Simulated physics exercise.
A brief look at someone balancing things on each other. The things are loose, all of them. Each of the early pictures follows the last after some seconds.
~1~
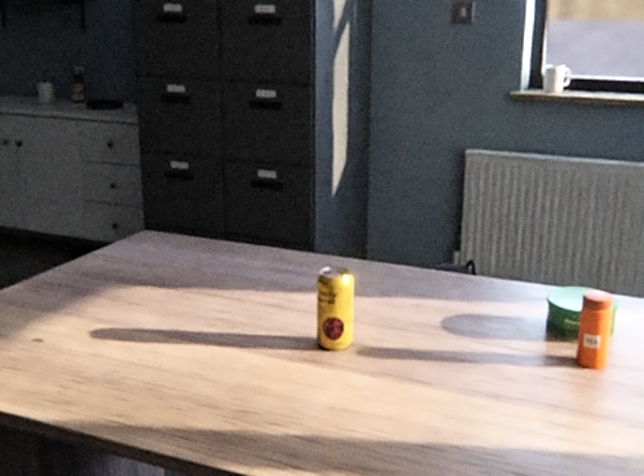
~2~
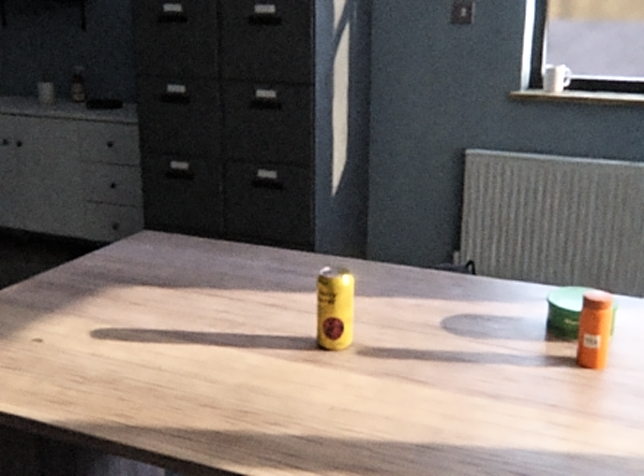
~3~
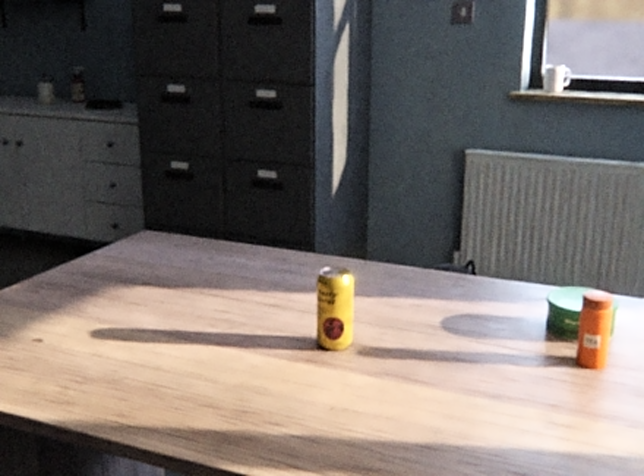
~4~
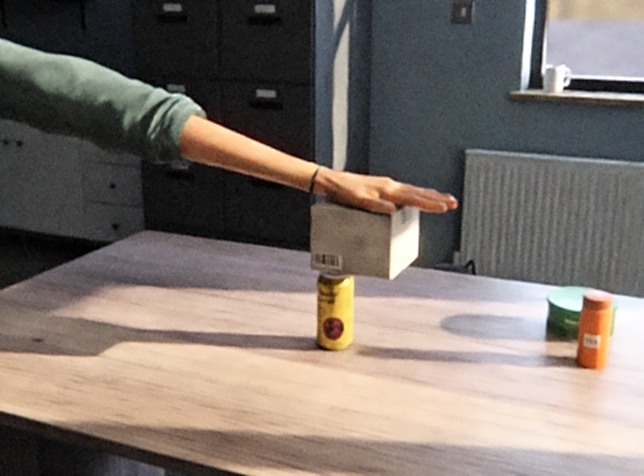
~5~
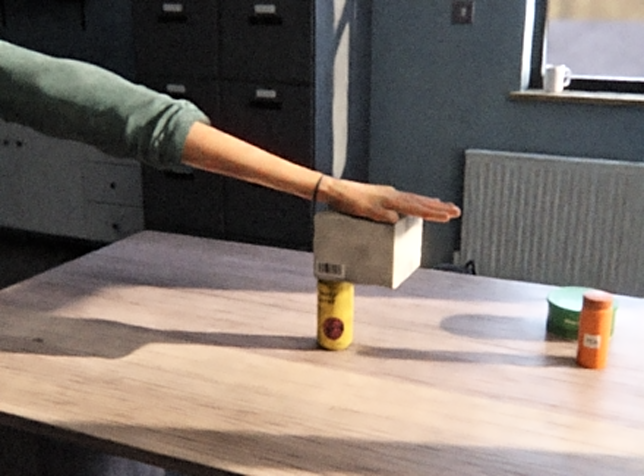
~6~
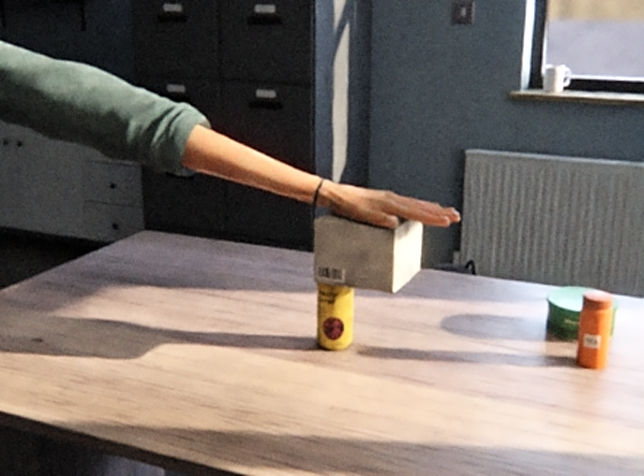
A hand lowers a white box onto the yellow can standing on the wooden table.
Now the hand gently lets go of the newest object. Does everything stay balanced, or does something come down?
Doesn't stay together.
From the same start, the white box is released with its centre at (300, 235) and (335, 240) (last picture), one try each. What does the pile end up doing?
First case - pile falls; second case - pile steady.
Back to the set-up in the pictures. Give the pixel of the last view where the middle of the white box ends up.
It ends near (473, 340).
Then, 0.30 s after the last picture, white box now fallen.
Then, 0.40 s after the last picture, things are still on the move.
Then, 0.80 s after the last picture, as before.
At rest, fallen, white box; the other 3 in place. Seen from the same camera at the end, white box near (473, 340). The pile comes apart.
